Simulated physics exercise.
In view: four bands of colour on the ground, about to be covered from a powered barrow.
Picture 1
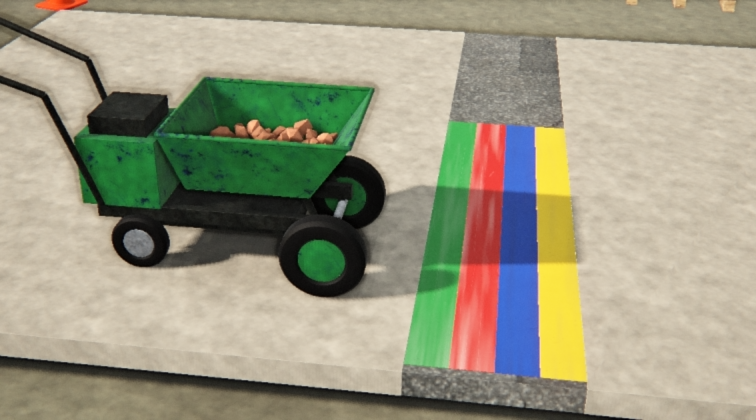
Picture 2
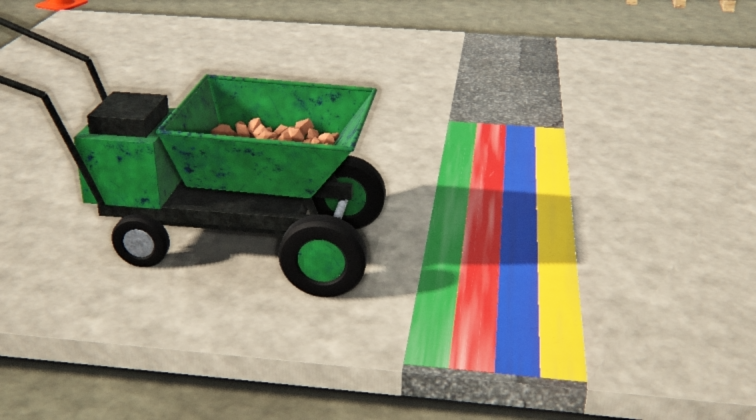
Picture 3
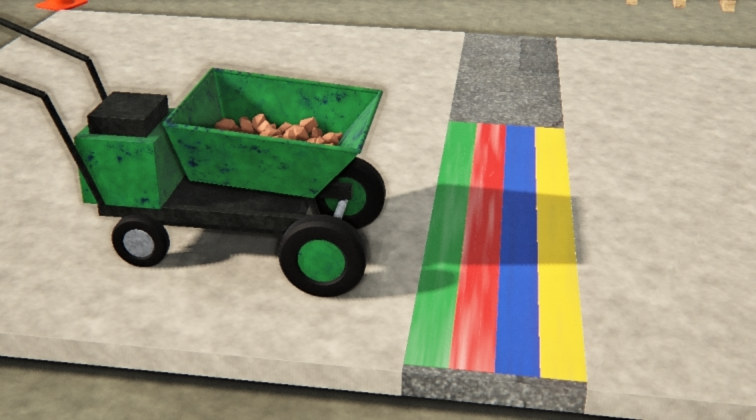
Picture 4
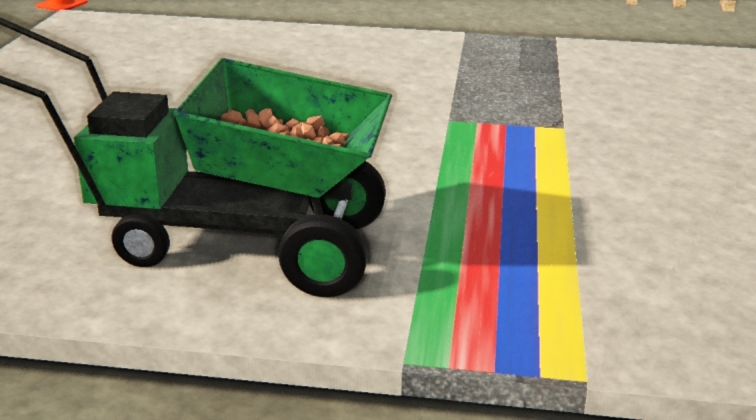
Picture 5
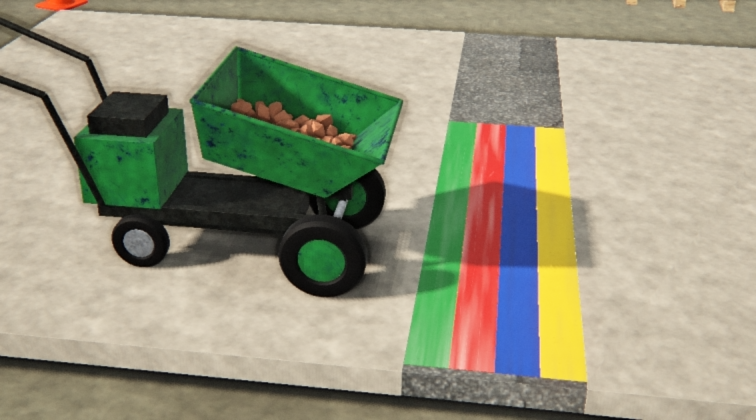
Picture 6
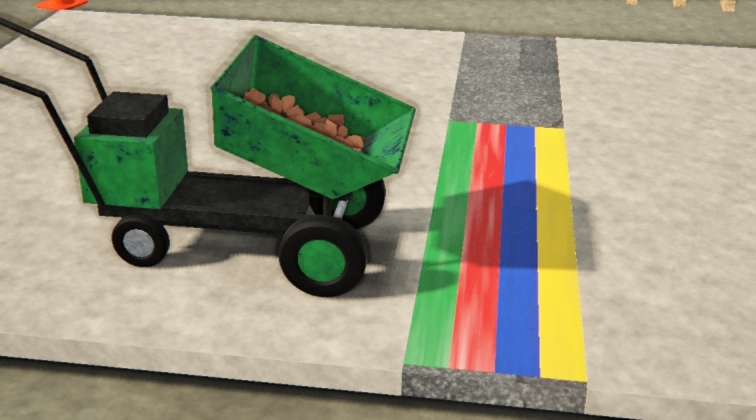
A green, marble-patterned skip holding reddish-brown lumps of rubble sits level at first on a powered barrow with black handles and wheels, on pale paving seen from above and to the side. To its right, green, red, blue and yellow stripes lie side by side across a dark grey strip. The skip's rear rises steadily, tilting it clearly rightward while the barrow, rubble within and camera stay put.
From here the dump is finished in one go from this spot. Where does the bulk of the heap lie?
Most lies over the red band.
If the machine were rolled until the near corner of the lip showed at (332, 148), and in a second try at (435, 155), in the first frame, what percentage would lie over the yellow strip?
Roughly 10 per cent, and 50 per cent.
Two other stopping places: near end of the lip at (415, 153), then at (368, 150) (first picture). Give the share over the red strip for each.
Roughly 0 per cent, and 40 per cent.
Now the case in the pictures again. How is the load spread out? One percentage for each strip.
In per cent, green strip 10, red strip 50, blue strip 25 and yellow strip 10.
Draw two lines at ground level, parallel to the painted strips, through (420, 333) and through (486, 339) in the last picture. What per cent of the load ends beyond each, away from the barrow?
Near 100 % and 50 %.
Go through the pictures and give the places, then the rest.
Lip of the skip near (349, 149), level; top of the load near (270, 145), lumps of rubble; green strip near (432, 330); red strip near (475, 334); blue strip near (518, 338); yellow strip near (562, 342), in the first frame.
Lip of the skip near (352, 149), tipped barely; top of the load near (271, 144), in the second frame.
Lip of the skip near (359, 152), tipped barely; top of the load near (248, 143), in the third frame.
Lip of the skip near (369, 156), tipped a little; top of the load near (255, 138), in the fourth frame.
Lip of the skip near (382, 162), tipped clearly; top of the load near (251, 126), in the fifth frame.
Lip of the skip near (396, 171), tipped clearly; top of the load near (252, 114); green strip near (432, 330); red strip near (475, 334); blue strip near (518, 338); yellow strip near (562, 342), in the sixth frame.
Shortly afterwards, skip tipped steeply; the whole lot in the skip.
Next, skip tipped right over; near two thirds in the skip; only a few over the green strip; near a third over the red strip; only a few over the blue strip.
Some moments later, skip tipped right over; a little in the skip; a little over the green strip; near half over the red strip; near a quarter over the blue strip; a little over the yellow strip.
In the end, skip tipped right over; a little in the skip; a little over the green strip; near half over the red strip; near a quarter over the blue strip; a little over the yellow strip.
